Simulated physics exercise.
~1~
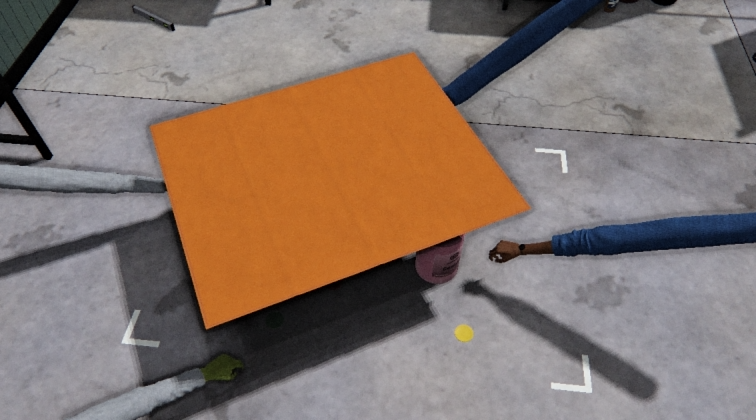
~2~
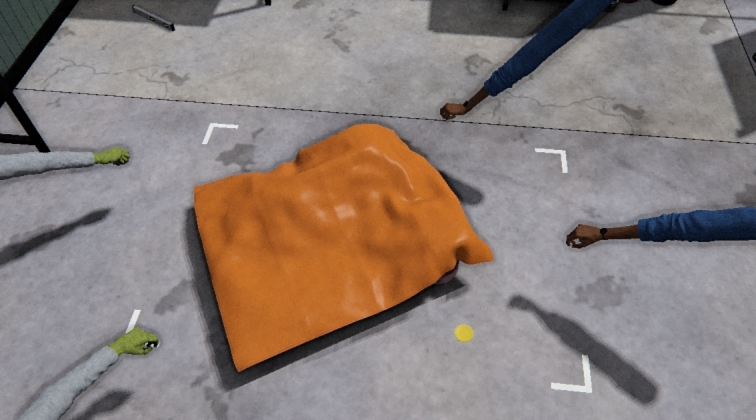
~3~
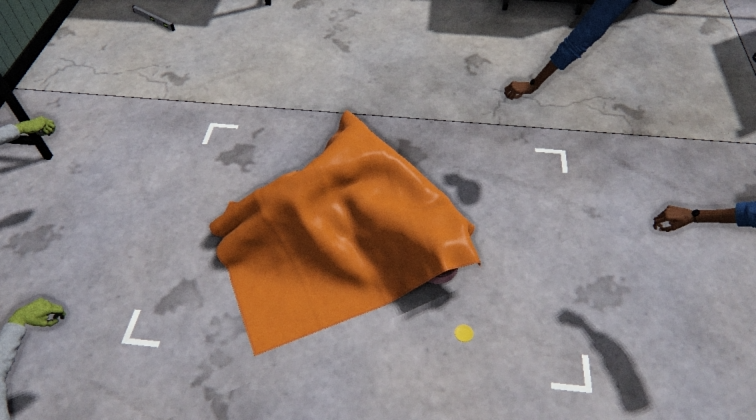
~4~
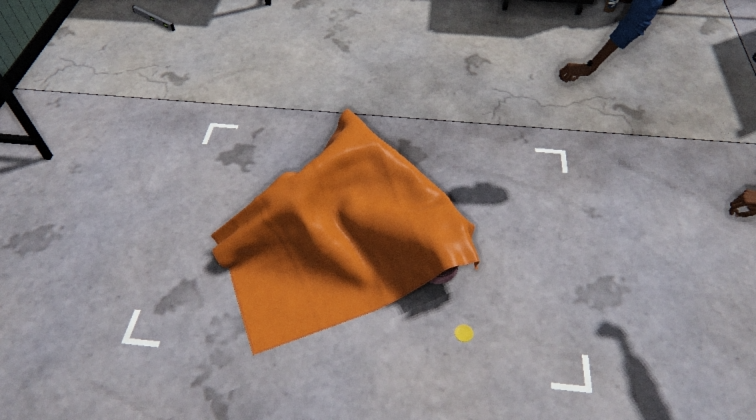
On a workshop floor, four arms releasing an orange tarp that settles crumpled over hidden objects, a yellow disc staying uncovered nearby.
